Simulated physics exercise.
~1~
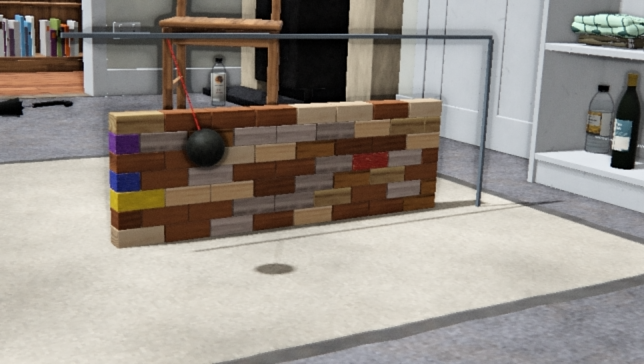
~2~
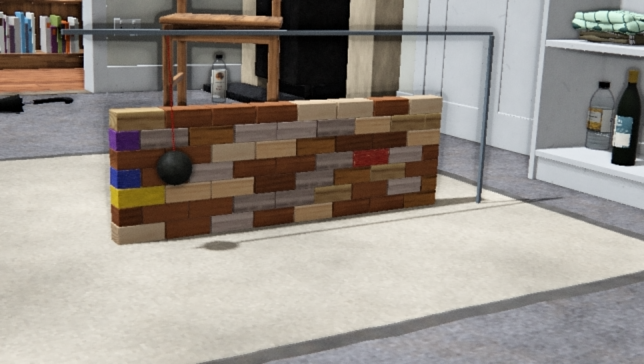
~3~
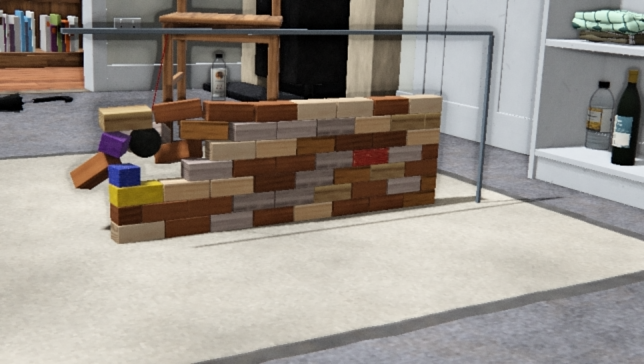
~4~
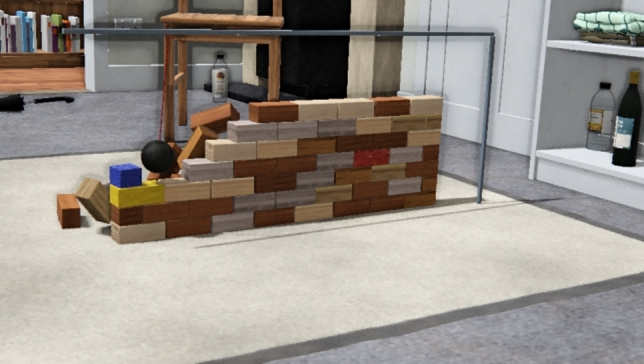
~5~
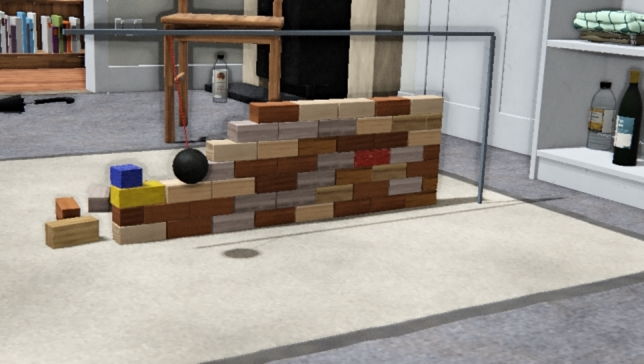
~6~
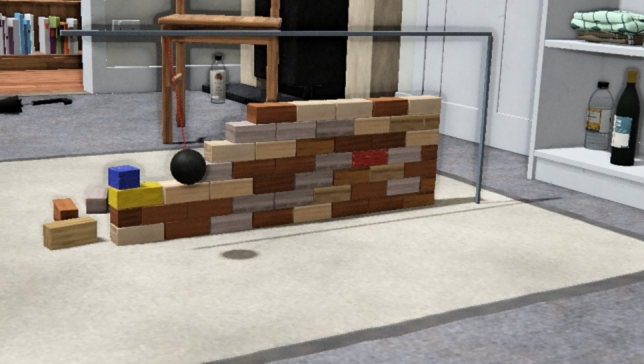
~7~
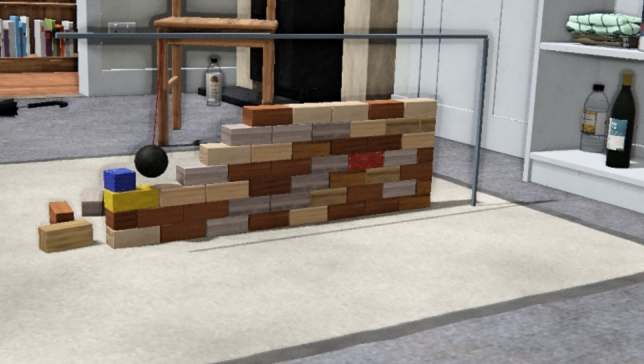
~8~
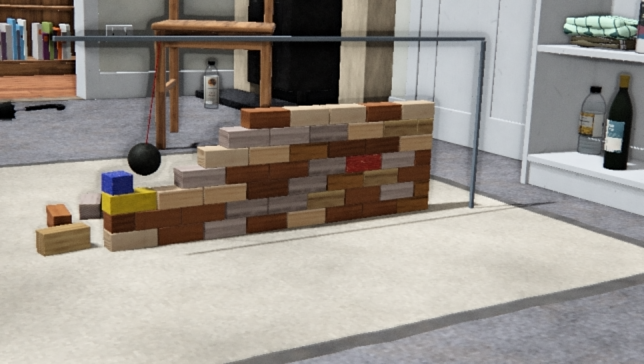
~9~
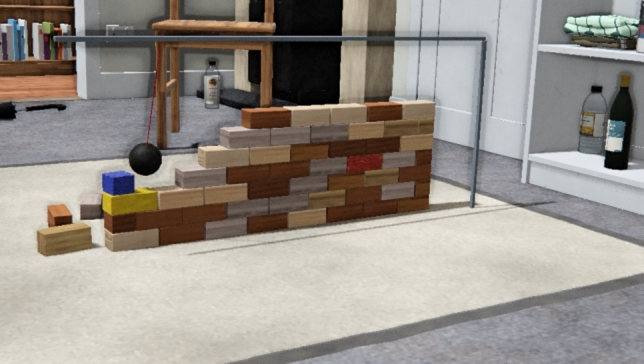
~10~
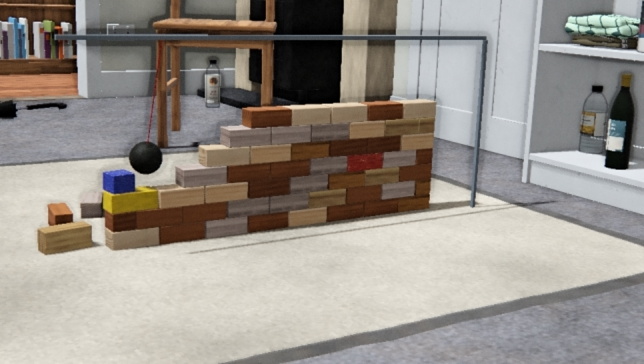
A low wall of mostly brown wooden blocks stood on a pale rug until a black ball swung left into its left end, knocking several blocks down, including the purple one, then swung back and ended hanging beside the blue block, with the yellow one still in place.
